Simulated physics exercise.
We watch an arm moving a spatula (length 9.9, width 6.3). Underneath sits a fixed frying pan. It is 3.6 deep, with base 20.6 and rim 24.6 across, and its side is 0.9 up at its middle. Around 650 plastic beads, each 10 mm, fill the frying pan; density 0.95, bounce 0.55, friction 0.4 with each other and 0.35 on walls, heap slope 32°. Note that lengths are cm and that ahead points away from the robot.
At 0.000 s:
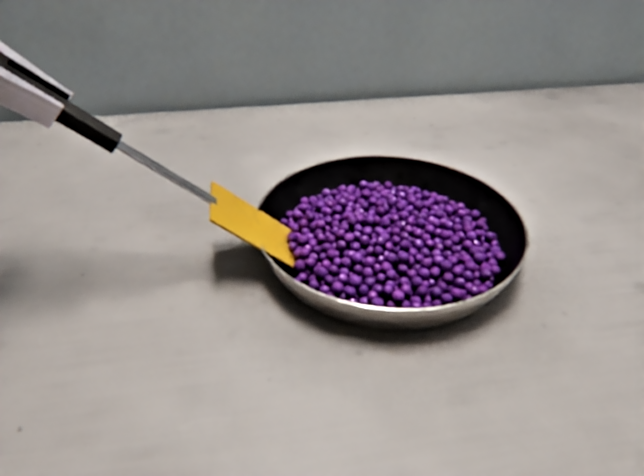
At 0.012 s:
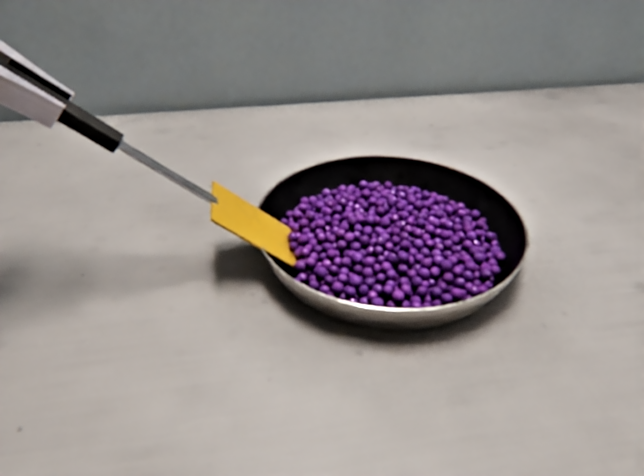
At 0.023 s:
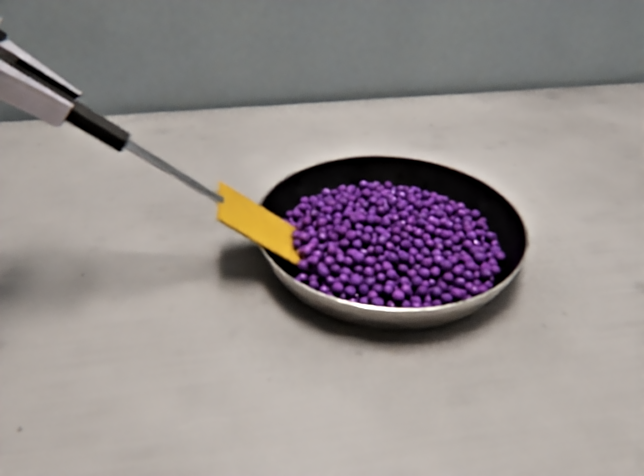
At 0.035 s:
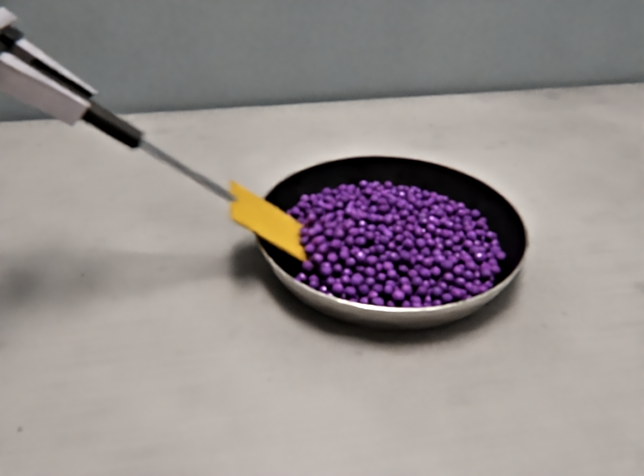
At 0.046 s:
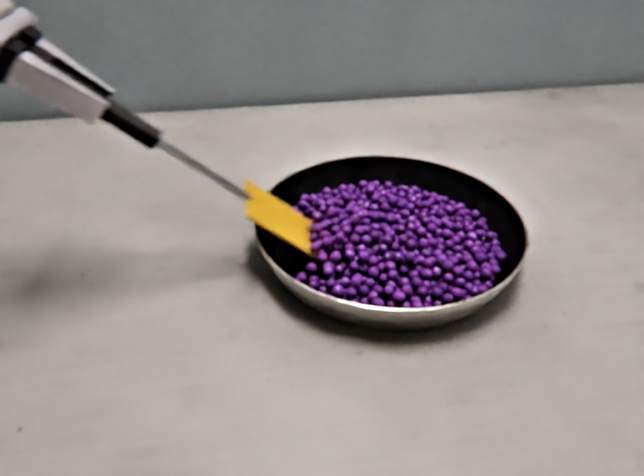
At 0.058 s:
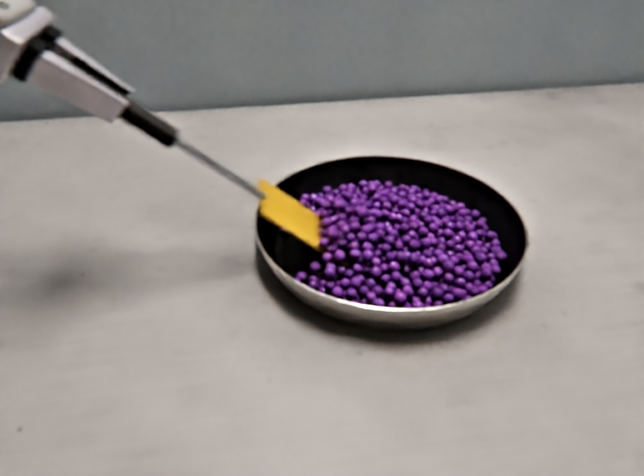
A robot arm holding a yellow spatula begins with the blade at the left edge of a dark frying pan filled with purple beads. The blade barely shifts at first, then slides to the right and slightly away into the pan, nudging the nearest beads and baring a dark patch behind it.
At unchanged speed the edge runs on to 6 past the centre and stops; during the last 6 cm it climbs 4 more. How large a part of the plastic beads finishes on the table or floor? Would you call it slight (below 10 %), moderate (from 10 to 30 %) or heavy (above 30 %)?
I would call it moderate.
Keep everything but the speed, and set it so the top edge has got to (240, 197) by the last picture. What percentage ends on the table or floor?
Some 5 percent.
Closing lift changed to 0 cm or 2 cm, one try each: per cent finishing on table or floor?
Close to 0 and 10 percent respectively.
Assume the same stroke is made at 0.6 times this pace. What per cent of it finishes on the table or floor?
Something close to 5 per cent ends up on the table or floor.
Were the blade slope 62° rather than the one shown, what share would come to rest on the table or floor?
Then about 10 per cent.
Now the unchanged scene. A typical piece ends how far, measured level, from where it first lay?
Somewhere near 2 centimetres, I reckon.
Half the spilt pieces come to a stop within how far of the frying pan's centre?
About 52 centimetres.
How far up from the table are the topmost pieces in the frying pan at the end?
It reaches about 4.0 cm.
After 0.09 s, sloping 42°, highest piece 7 above the table; 651 in the frying pan.
After 0.11 s, sloping 42°, highest piece 7 above the table; 651 in the frying pan.
After 0.33 s, sloping 42°, highest piece 5 above the table; 565 in the frying pan, 81 on the table or floor, 5 on the blade or in flight.
After 1.38 s, sloping 42°, highest piece 4 above the table; 565 in the frying pan, 86 on the table or floor.
In the end, 565 in the frying pan, 86 on the table or floor. That is 13 % on the table or floor.
